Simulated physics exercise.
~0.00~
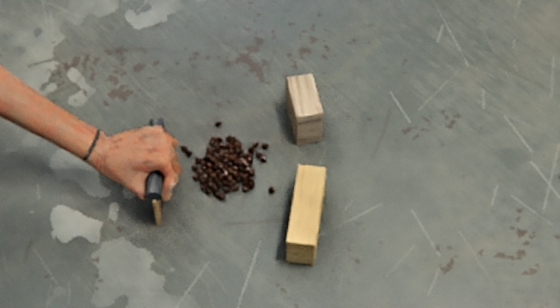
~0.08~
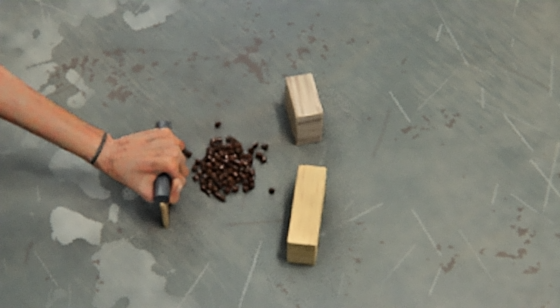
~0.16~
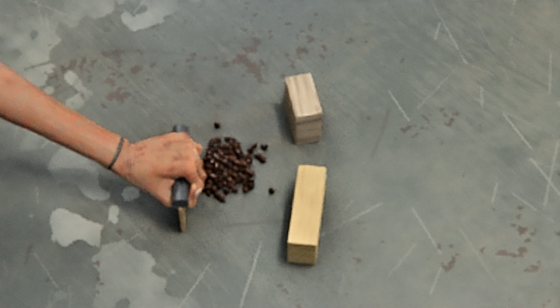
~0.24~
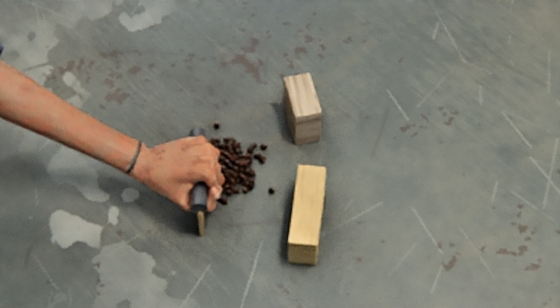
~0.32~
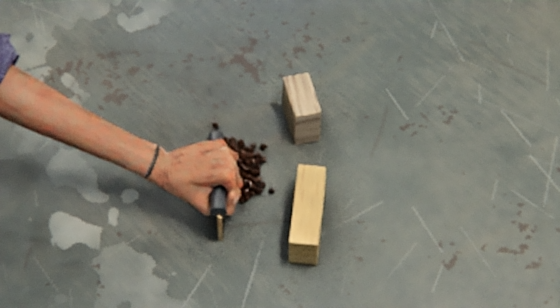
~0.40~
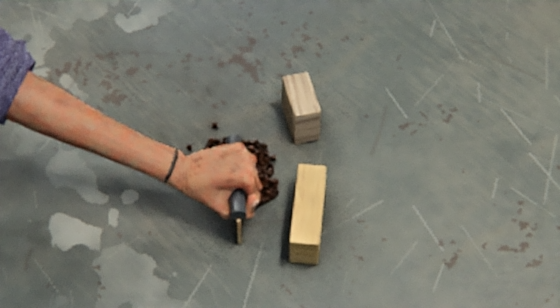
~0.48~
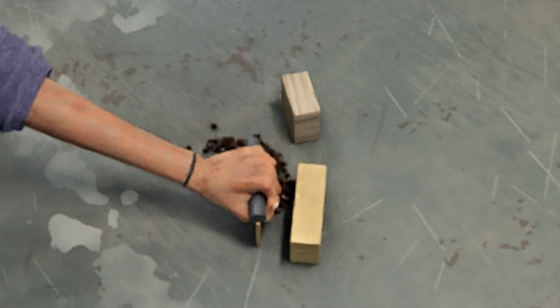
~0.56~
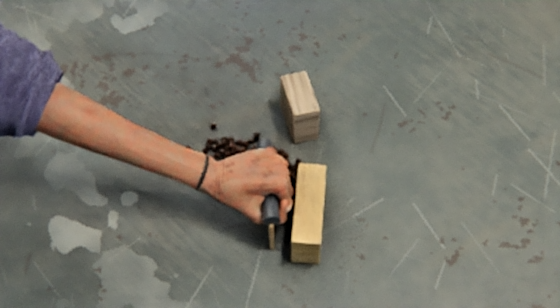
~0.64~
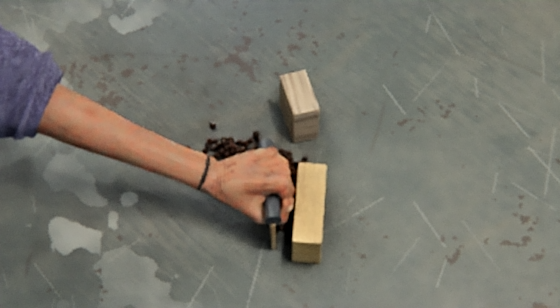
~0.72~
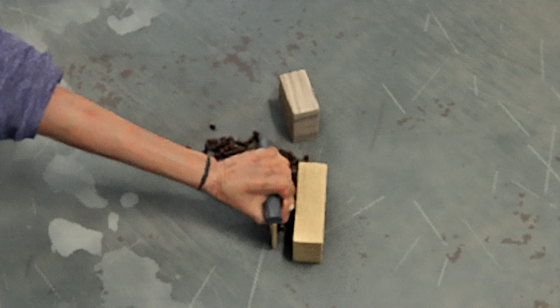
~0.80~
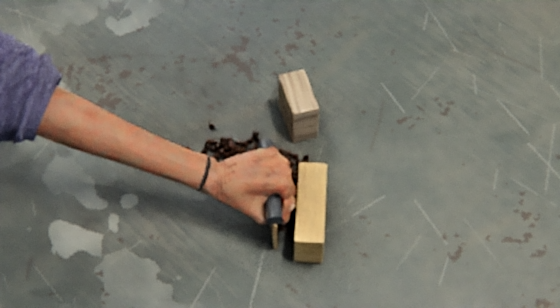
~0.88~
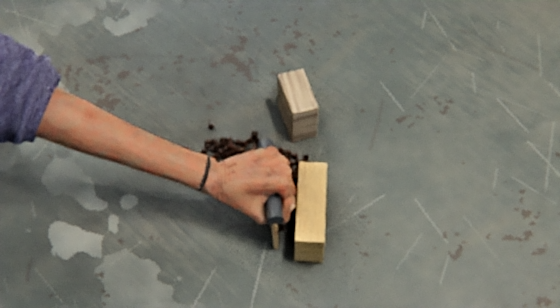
A hand wearing a dark wristband grips a scraper with a dark handle and slides it to the right across a scuffed grey surface, toward a small pile of dark brown coffee beans. It reaches the pile and pushes into it, and the beans bunch up ahead of the hand as more of the forearm and a purple-blue sleeve come into view. The hand carries on until it is close against the longer yellow wooden block, then stops. Both blocks stay put, and most of the beans remain heaped in front of them, with hardly any in the gap.
